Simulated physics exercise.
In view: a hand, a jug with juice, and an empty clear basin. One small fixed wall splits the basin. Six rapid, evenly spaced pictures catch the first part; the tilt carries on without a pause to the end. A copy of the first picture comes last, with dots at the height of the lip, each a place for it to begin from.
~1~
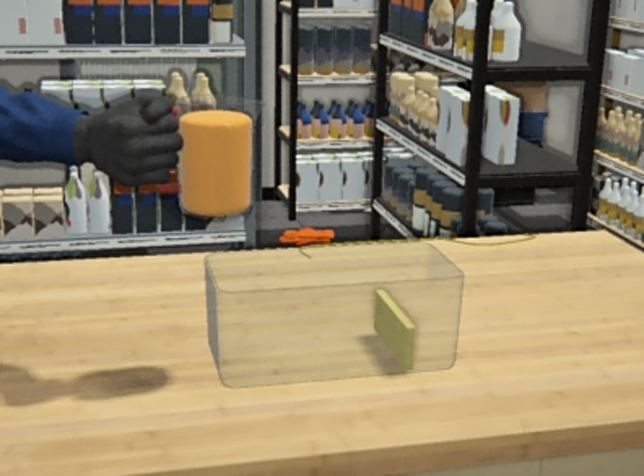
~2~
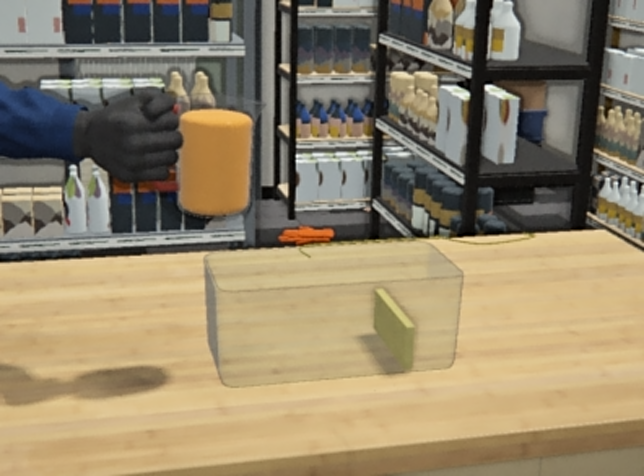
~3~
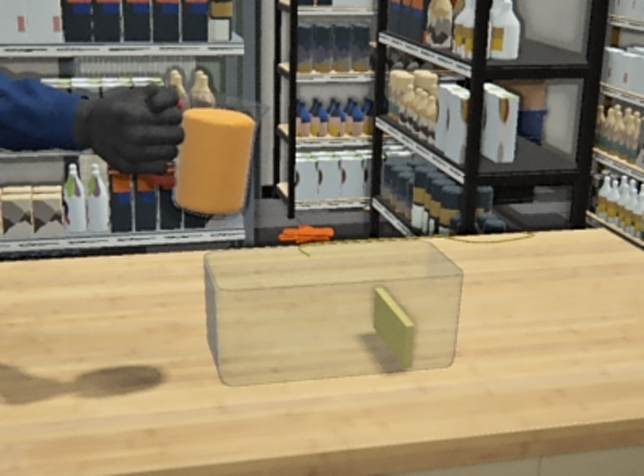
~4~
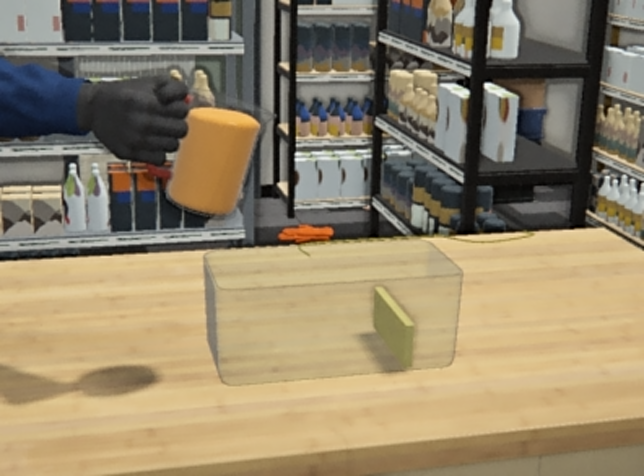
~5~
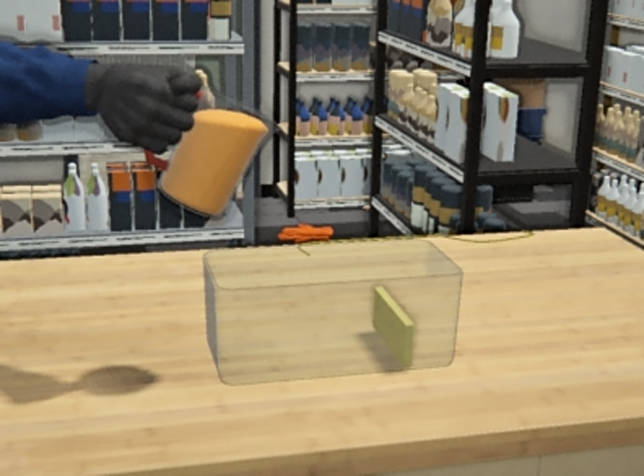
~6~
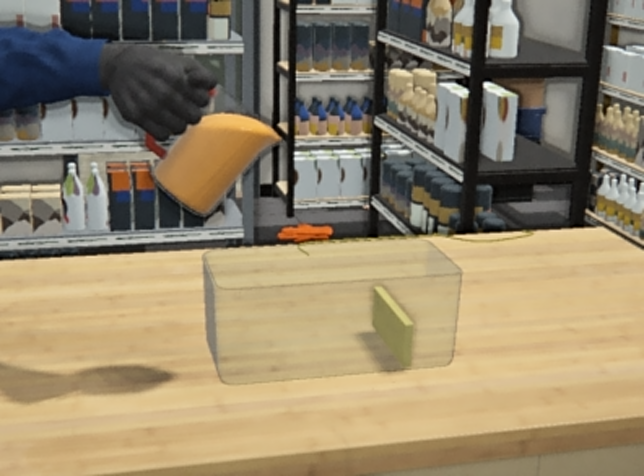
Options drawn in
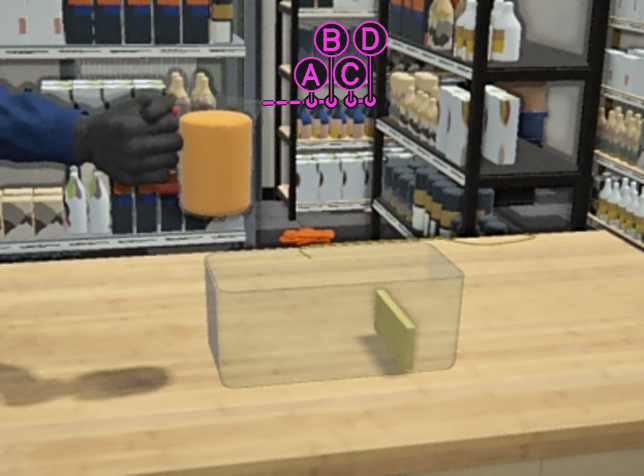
Gloved hand holding a jug of orange juice upright, then tilting it rightward above a wooden counter with a clear basin.
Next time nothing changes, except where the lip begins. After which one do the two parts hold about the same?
C is best.
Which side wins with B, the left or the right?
The left one.
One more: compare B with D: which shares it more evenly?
That would be D.
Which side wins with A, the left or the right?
The left side.
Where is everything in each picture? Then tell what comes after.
In the first frame, upright, lip at (264, 103); basin from (220, 387) to (454, 366); top of the wall at (395, 308); nothing has left yet.
In the second frame, upright, lip at (265, 103); nothing has left yet.
In the third frame, tipped about 7°, lip at (269, 107); nothing has left yet.
In the fourth frame, tipped about 16°, lip at (275, 115); nothing has left yet.
In the fifth frame, tipped about 27°, lip at (280, 127); nothing has left yet.
In the sixth frame, tipped about 40°, lip at (283, 142); nothing has left yet.
On the marked copy, A at (311, 102); B at (331, 101); C at (350, 101); D at (370, 100).
Choosing A, about 92 % ends left of the wall and 3 % right of it; 5 % is lost outside.
Choosing B, about 85 % ends left of the wall and 12 % right of it; 3 % is lost outside.
Choosing C, about 51 % ends left of the wall and 47 % right of it.
Choosing D, about 36 % ends left of the wall and 59 % right of it; 4 % is lost outside.
